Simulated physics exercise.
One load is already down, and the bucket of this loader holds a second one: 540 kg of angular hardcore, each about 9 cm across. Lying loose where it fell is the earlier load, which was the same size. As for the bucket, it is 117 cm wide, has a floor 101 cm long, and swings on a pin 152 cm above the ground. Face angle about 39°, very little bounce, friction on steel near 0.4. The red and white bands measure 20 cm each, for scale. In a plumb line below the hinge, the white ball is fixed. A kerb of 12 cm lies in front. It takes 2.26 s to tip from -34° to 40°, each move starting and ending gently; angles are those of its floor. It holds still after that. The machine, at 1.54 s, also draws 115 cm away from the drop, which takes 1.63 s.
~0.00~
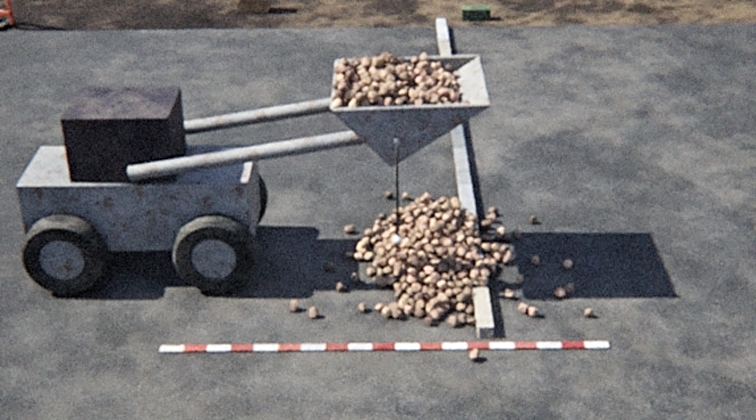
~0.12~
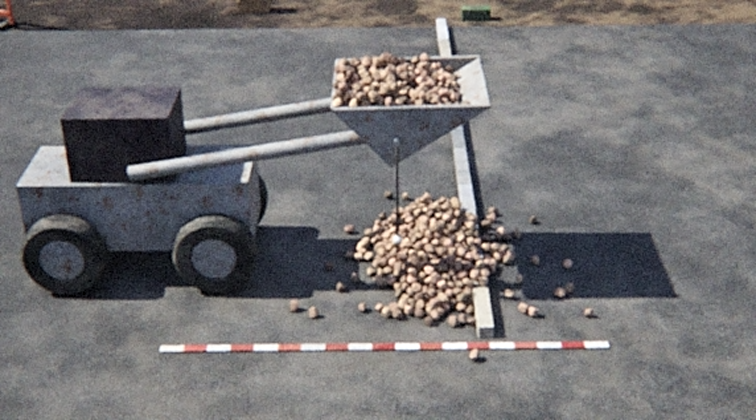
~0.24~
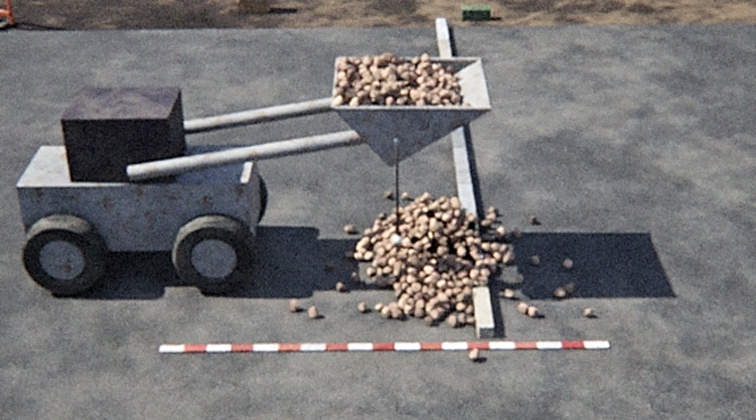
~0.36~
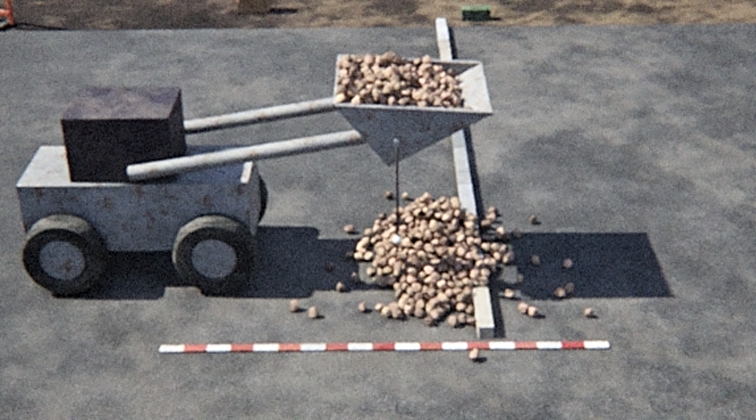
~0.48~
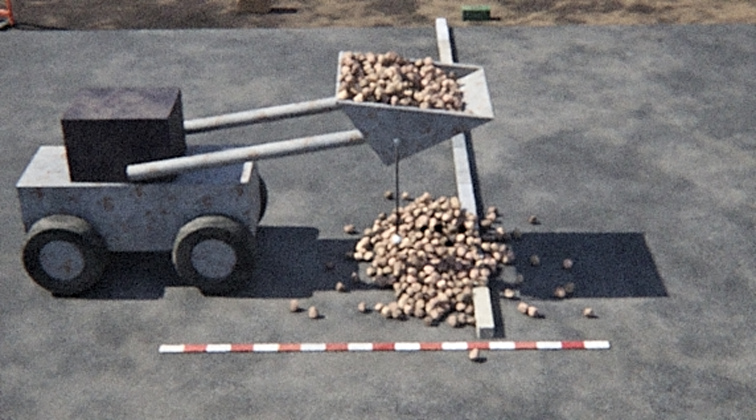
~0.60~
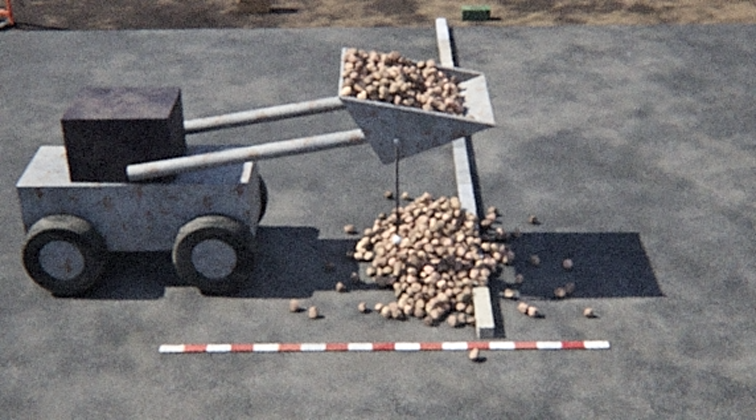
A raised metal bucket full of brownish stones slowly tilted a little downward on the right, its load shifting slightly, while the wheeled machine holding it stood still beside a pile on the ground.
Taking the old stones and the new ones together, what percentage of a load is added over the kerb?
About 40 per cent.
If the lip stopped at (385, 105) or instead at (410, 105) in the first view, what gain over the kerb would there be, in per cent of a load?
I'd expect near 0 per cent first and near 0 per cent next.
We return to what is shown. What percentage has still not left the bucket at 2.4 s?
Estimate: 5 % remaining inside, roughly.
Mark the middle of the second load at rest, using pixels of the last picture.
Around (463, 243).
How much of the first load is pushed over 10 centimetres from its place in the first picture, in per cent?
Close to 5 in a hundred of them.
After 1.7 s the floor is at 28°; in per cent of one load, 96 in the bucket, 98 on this side of the kerb, 6 over the kerb; the foremost stones are at (550, 271).
After 2.4 s the floor is at 40°; in per cent of one load, 7 in the bucket, 155 on this side of the kerb, 39 over the kerb; the foremost stones are at (573, 265).
After 3.6 s the floor is at 40°; in per cent of one load, 0 in the bucket, 154 on this side of the kerb, 46 over the kerb; the foremost stones are at (599, 247).
After 6.5 s the floor is at 40°; in per cent of one load, 0 in the bucket, 154 on this side of the kerb, 46 over the kerb; the foremost stones are at (599, 247). Net gain over the kerb, 40.
